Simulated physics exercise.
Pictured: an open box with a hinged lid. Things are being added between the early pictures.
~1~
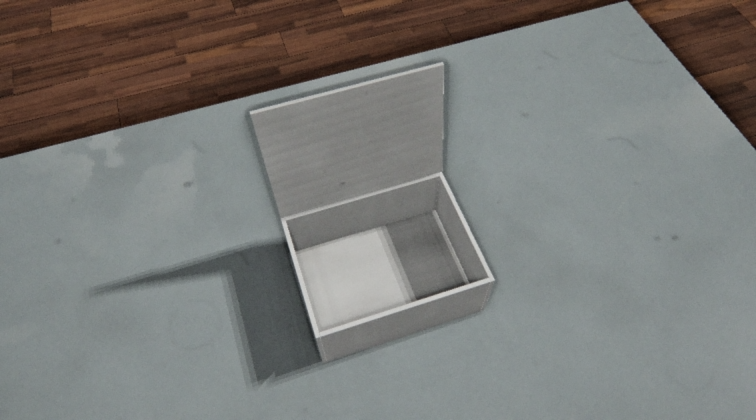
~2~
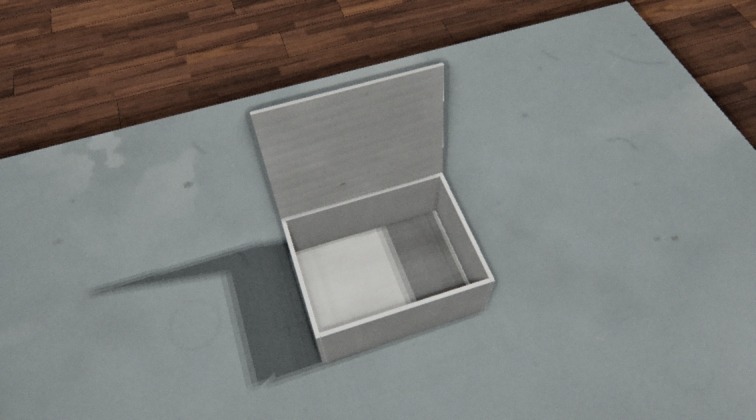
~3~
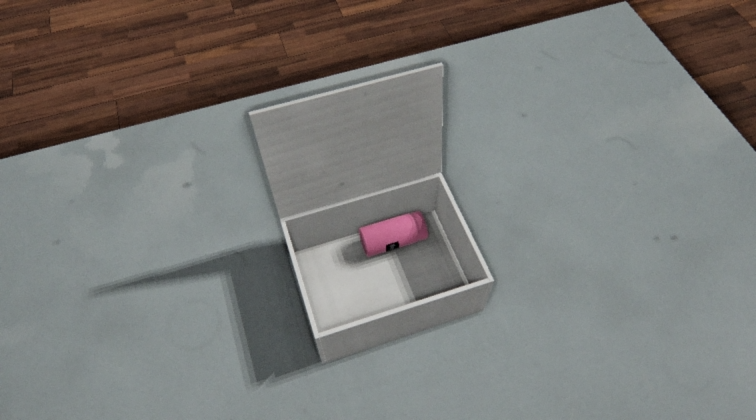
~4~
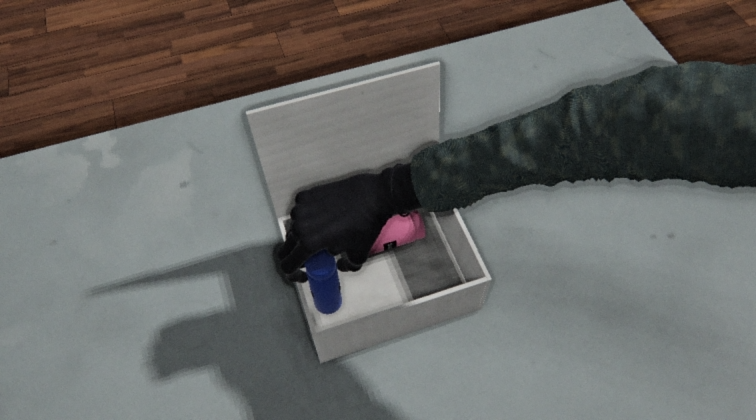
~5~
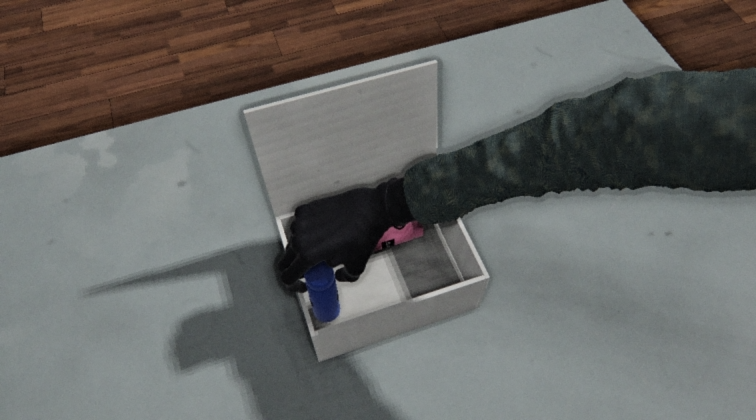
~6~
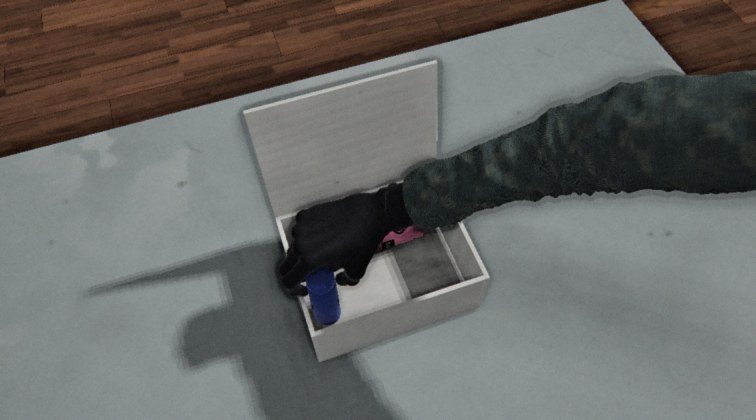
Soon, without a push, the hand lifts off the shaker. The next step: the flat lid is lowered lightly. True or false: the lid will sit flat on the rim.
False.
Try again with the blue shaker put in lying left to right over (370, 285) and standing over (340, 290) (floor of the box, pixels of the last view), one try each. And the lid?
First, it comes fully down; second, it gets propped open.
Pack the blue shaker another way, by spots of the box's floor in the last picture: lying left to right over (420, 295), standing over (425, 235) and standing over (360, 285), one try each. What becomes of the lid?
The lid lowers completely the first time, lowers completely the second time and is kept raised the third time.
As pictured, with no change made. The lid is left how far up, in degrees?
Angle: About 16°.
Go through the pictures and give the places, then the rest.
In the first frame, the last thing is not in view yet.
In the second frame, the last thing is not in view yet.
In the third frame, the last thing is not in view yet; pink shaker (393, 234).
The fourth frame shows on its way; blue shaker (324, 283); pink shaker (391, 233).
The fifth frame shows on its way; blue shaker (323, 292).
The sixth frame shows in place under the hand; blue shaker (324, 296).
Then, 1.00 s after the last picture, lid starting down.
Then, 1.50 s after the last picture, lid 64° above the rim.
Then, 1.80 s after the last picture, lid 44° above the rim.
Then, 2.10 s after the last picture, lid 22° above the rim.
At rest, lid 15° above the rim; both in place. Seen from the same camera at the end, blue shaker near (324, 296).
